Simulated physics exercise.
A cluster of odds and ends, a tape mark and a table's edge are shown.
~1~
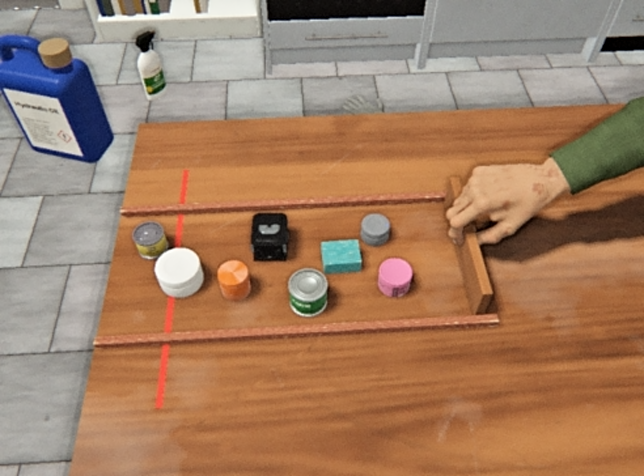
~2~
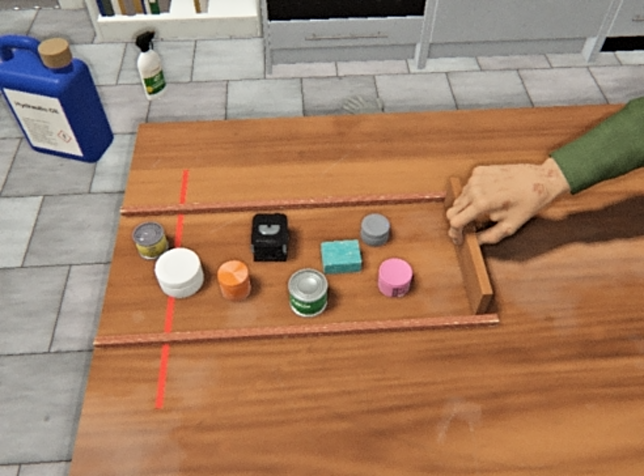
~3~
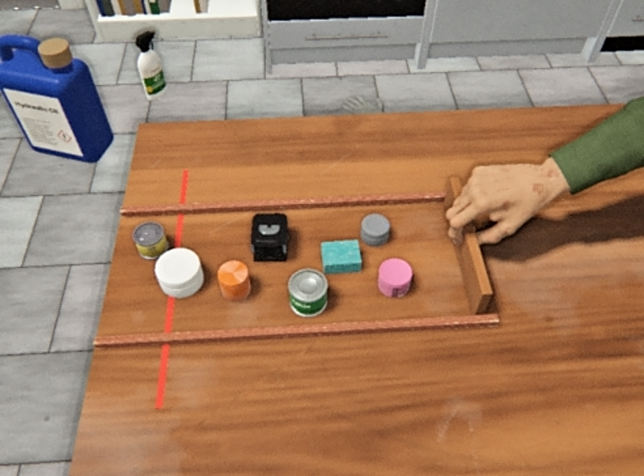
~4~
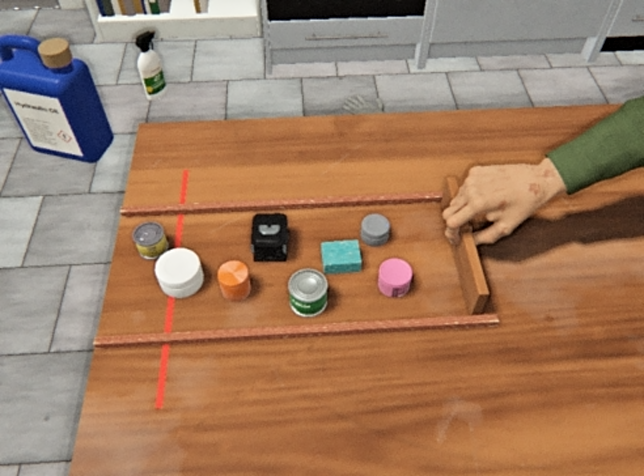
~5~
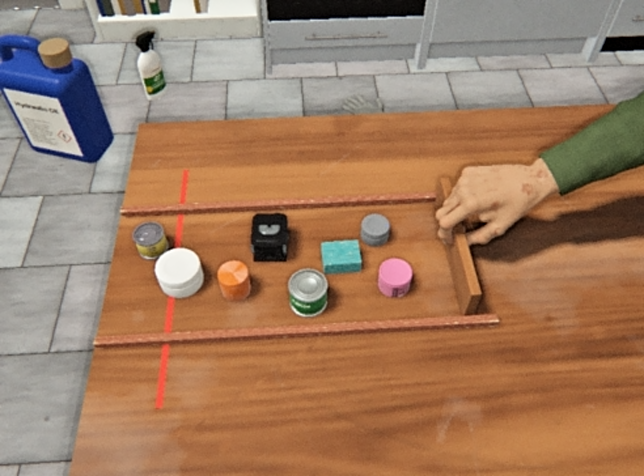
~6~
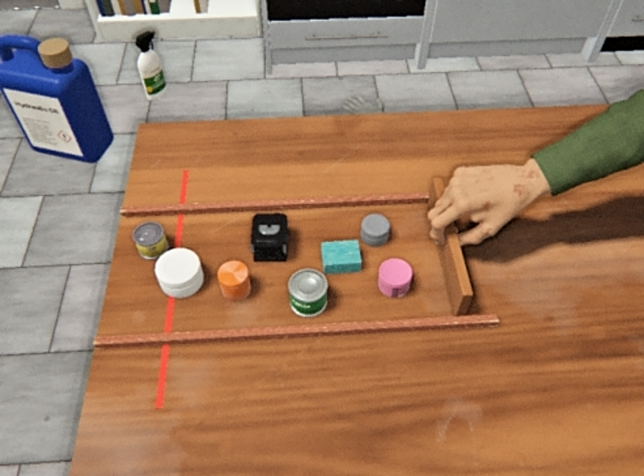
On a wooden tabletop above a grey tiled floor, seen from a raised, steady viewpoint, two reddish strips run lengthwise and a red tape line crosses them at left. Between the strips sit a yellowish pot, white and orange lids, a black case, a green tin, a teal block, a grey lid and a pink tub. A green-sleeved hand at right holds a wooden board still, then slides it slightly left, touching none of them.
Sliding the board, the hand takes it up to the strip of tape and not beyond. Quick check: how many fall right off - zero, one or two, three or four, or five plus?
One or two.
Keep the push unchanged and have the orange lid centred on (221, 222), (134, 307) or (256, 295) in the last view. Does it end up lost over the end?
Results in turn - not saved; saved; saved.
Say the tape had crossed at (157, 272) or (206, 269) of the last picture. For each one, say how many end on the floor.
The counts would come to 2 and 0.
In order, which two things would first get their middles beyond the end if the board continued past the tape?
Listed earliest first, the yellow pot comes before the white lid.
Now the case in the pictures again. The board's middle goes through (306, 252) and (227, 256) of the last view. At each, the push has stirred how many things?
Counting first: 5, next 8.
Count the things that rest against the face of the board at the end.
4 are in contact with it.
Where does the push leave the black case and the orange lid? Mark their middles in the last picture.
Roughly (133, 226) for the first and roughly (123, 283) for the second.
Soon after, none off yet; yellow pot at rest near (151, 241); white lid at rest near (180, 273); orange lid at rest near (235, 281).
In the end, the number that fall off is one or two; gone, white lid and yellow pot.
